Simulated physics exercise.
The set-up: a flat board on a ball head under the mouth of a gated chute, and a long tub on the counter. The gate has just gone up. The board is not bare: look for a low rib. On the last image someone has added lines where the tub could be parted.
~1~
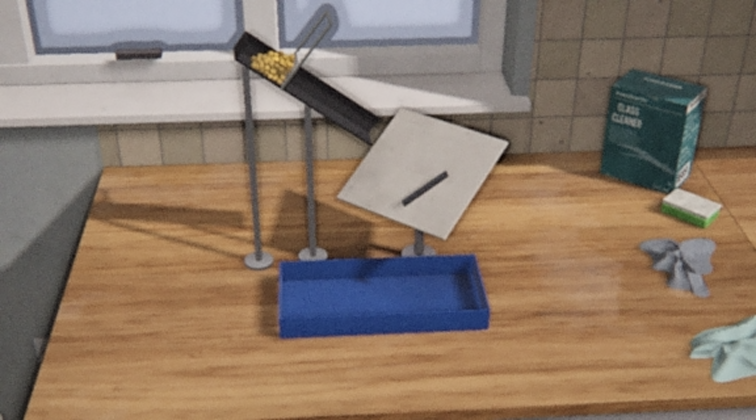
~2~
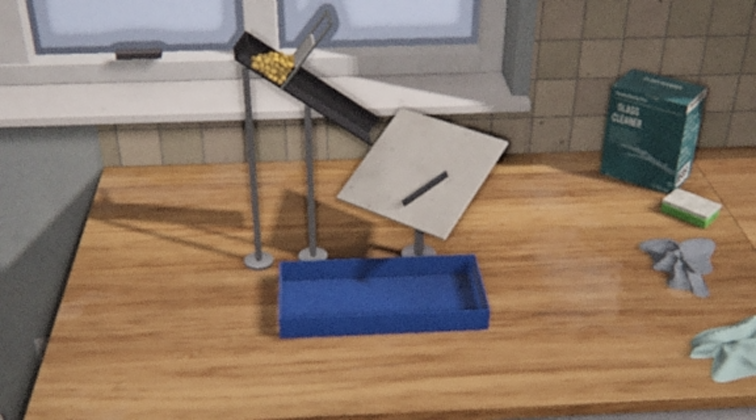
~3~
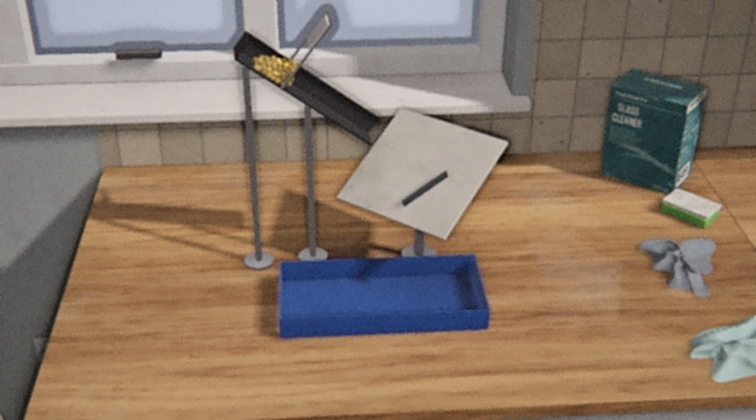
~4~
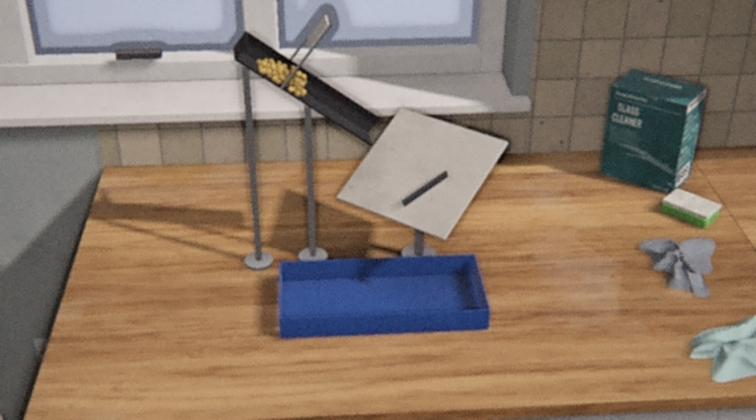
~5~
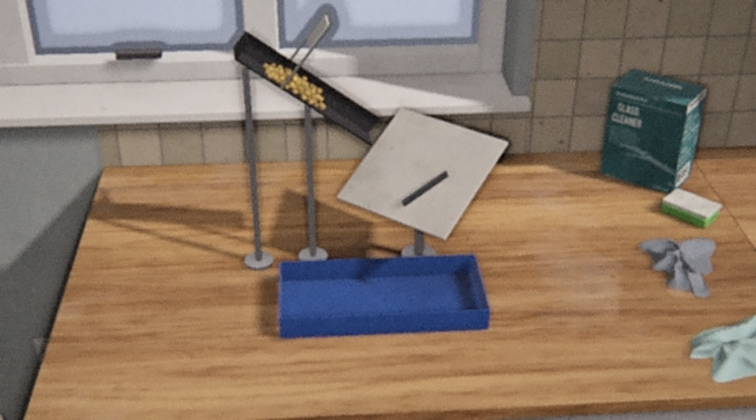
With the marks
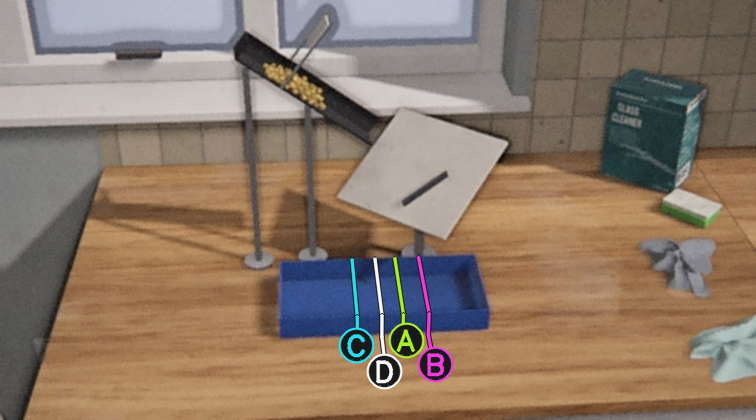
The footage shows a raised gate on a sloping dark chute as a cluster of small yellow balls slides a short way down to the right, while the tilted pale board and empty blue tub below stay still.
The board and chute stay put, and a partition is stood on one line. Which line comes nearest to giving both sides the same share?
I would pick line C.
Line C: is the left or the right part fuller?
The right side.
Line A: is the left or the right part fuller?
More lands on the left.
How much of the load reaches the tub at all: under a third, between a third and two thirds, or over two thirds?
It is over two thirds.
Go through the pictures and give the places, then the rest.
Load behind the gate (273, 65), puffed corn balls; lip of the chute (370, 139), sloping fairly steeply, in the first frame.
Middle of the board (421, 170), tilted gently; middle of its low edge (388, 217); of its high edge (453, 124), in the second frame.
Front corners of the tub (279, 319) and (490, 310), empty; front of the load (287, 81), in the third frame.
Middle of the load (284, 72); its front (304, 92), roughly a quarter of the way to the lip; rib from (446, 171) to (402, 201), in the fourth frame.
Middle of the load (295, 81); its front (323, 106), roughly half of the way to the lip, in the fifth frame.
On the marked copy, line A crosses the front rim at (403, 313); line B crosses the front rim at (428, 312); line C crosses the front rim at (357, 315); line D crosses the front rim at (381, 314).
For line A, of what is caught, almost all on the left of the divider, just a few on the right.
For line B, of what is caught, almost all on the left of the divider, just a few on the right.
For line C, of what is caught, roughly a third on the left of the divider, roughly two thirds on the right.
For line D, of what is caught, almost all on the left of the divider, about a tenth on the right.
